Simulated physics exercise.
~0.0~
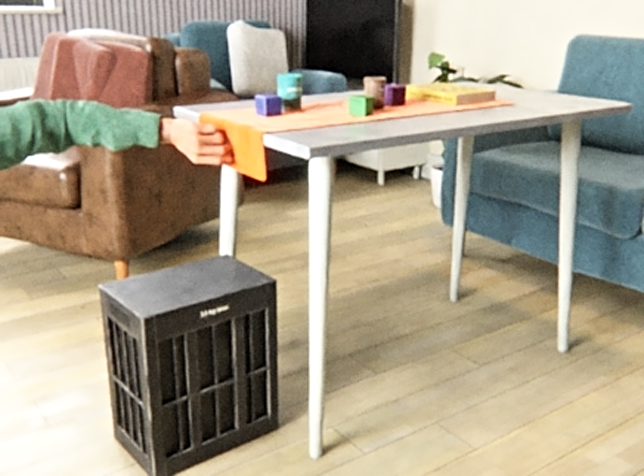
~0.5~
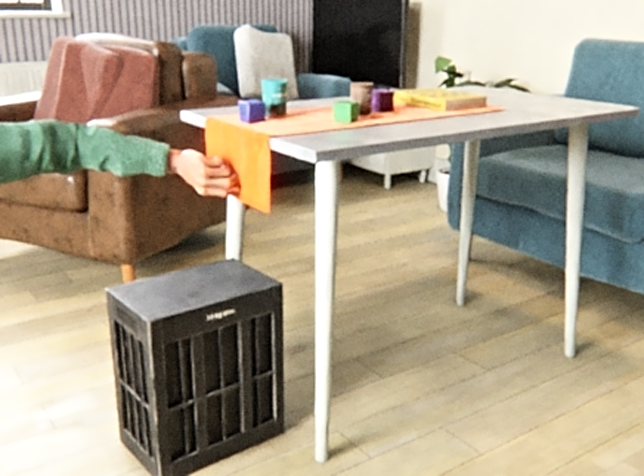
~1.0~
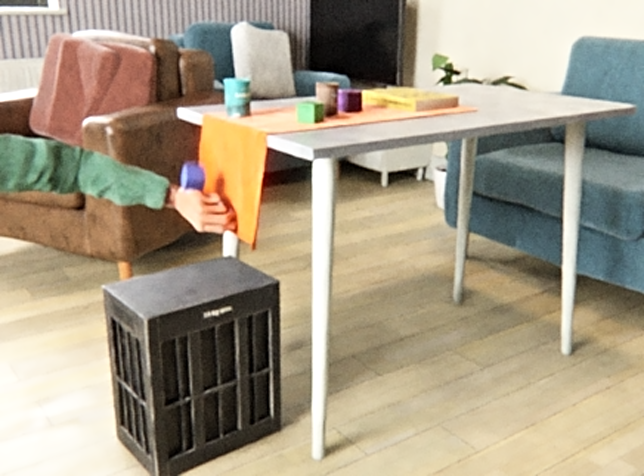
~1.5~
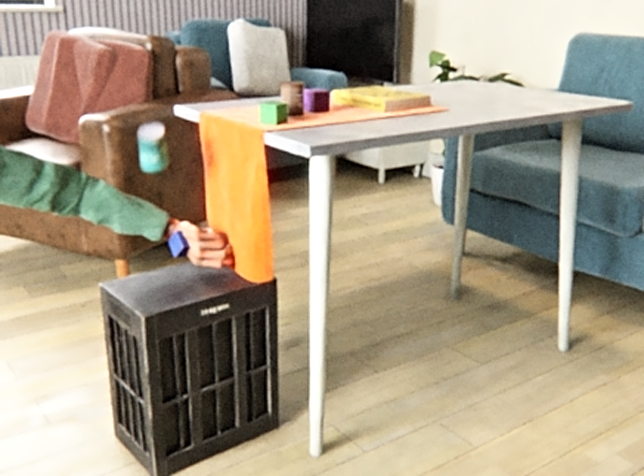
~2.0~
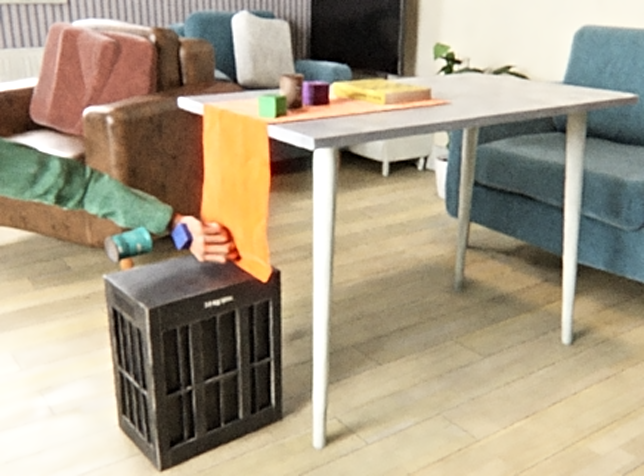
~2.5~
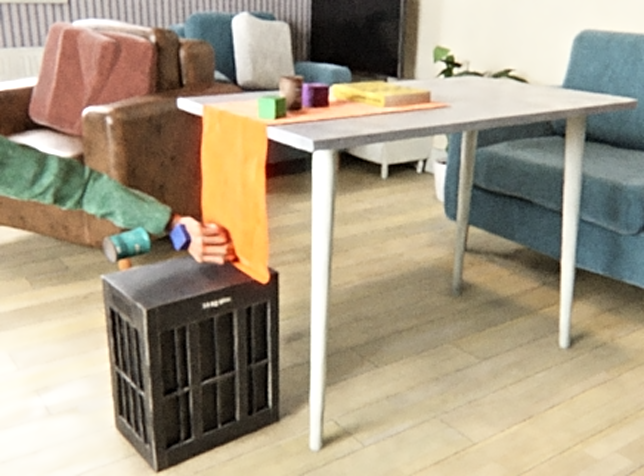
We see a green-sleeved arm pull an orange runner down over the left end of a table toward a black crate, carrying small objects leftward; a blue cube drops off, then a turquoise can, while the green cube and the rest stay on top.
